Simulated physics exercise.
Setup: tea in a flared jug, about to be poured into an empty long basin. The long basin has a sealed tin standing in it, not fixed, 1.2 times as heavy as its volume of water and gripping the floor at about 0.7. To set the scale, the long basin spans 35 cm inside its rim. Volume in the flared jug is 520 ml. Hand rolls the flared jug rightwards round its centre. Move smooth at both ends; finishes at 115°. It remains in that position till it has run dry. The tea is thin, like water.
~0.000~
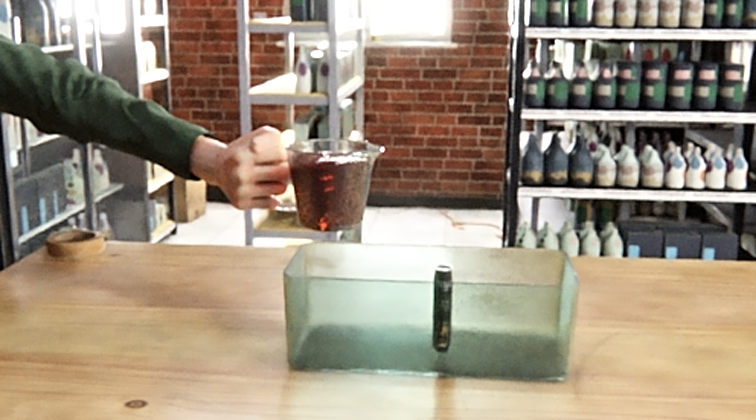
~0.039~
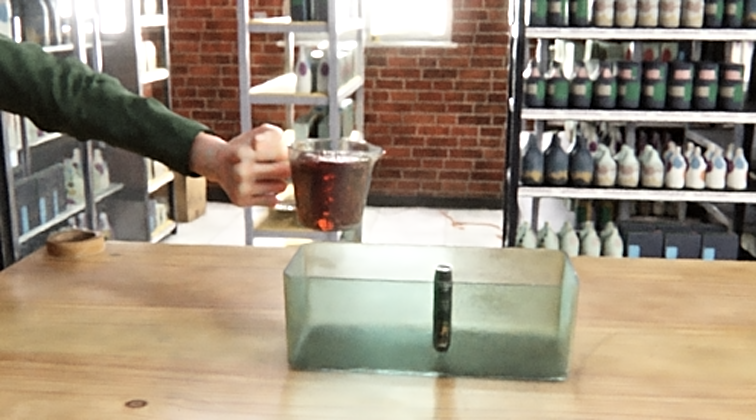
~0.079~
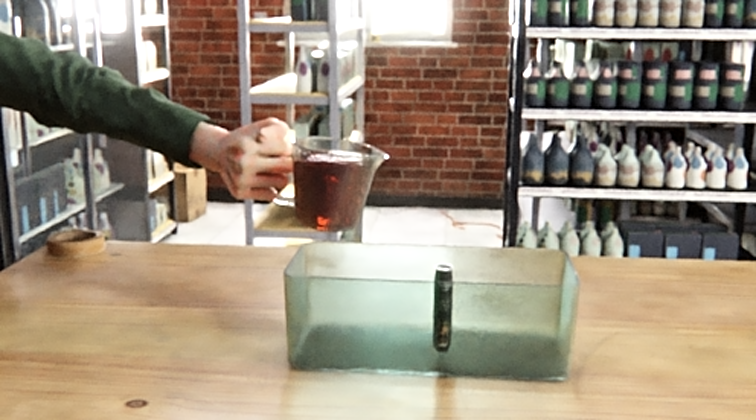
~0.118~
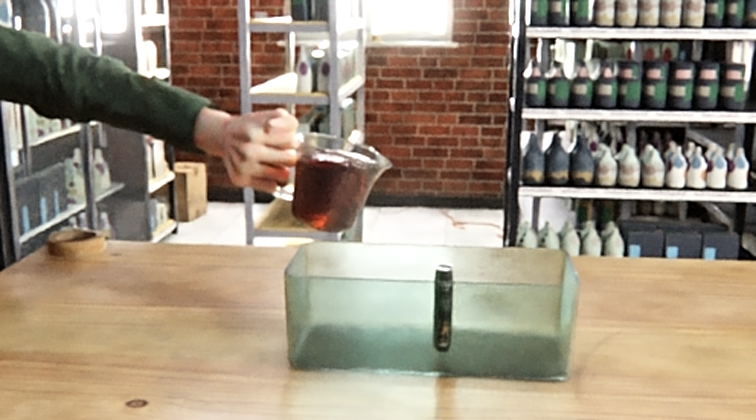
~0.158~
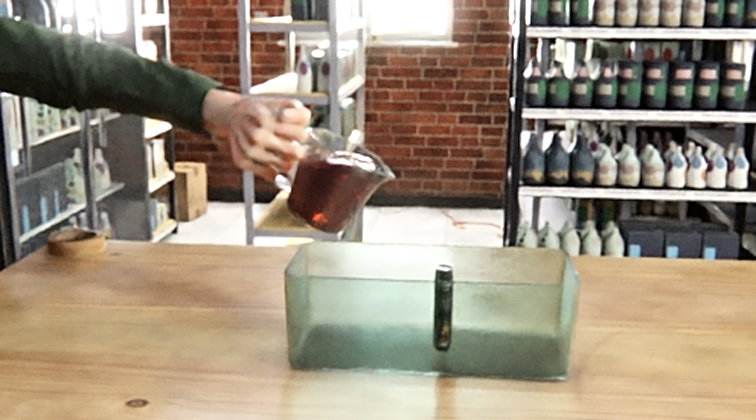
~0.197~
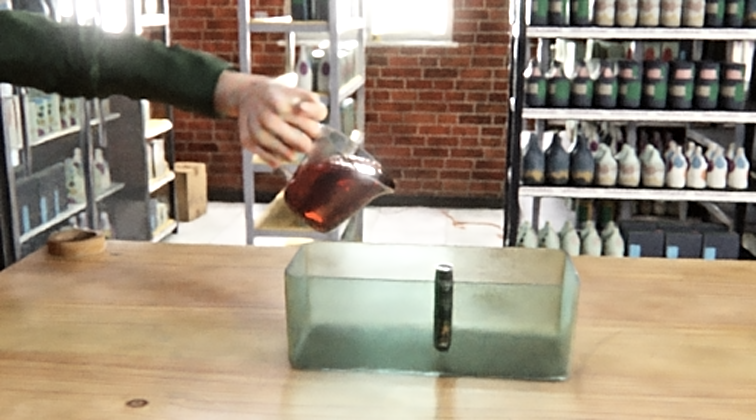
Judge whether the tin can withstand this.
It cannot withstand it and falls over.
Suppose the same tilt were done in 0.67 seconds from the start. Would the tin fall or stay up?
Then the tin tumbles.
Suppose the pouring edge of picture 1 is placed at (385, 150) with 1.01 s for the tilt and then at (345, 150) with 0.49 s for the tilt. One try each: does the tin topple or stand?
In the first try it comes down; in the second it remains standing.
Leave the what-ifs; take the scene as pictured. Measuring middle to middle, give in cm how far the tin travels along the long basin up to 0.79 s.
Around 9 cm.
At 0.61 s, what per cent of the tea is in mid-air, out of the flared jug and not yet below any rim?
Near 4 per cent, I'd say.
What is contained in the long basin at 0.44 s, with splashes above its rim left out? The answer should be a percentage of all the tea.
At that time the basin holds about 54 per cent of the liquid.
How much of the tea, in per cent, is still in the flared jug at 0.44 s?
Remaining: Near 28 % of the total.
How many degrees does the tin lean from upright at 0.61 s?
It leans about 20° from upright.
Then, 0.44 s in, the tilt is 111° and 28 per cent is still to pour; the tin stands where it began.
Then, 0.61 s in, the tilt is 115° and 1 per cent is still to pour; the tin leans 21°.
Then, 0.79 s in, the tilt is 115° and 0 per cent is still to pour; the tin lies on its side.
Then, 0.99 s in, the tilt is 115° and 0 per cent is still to pour; the tin lies on its side.
Finally, the tin lies on its side.
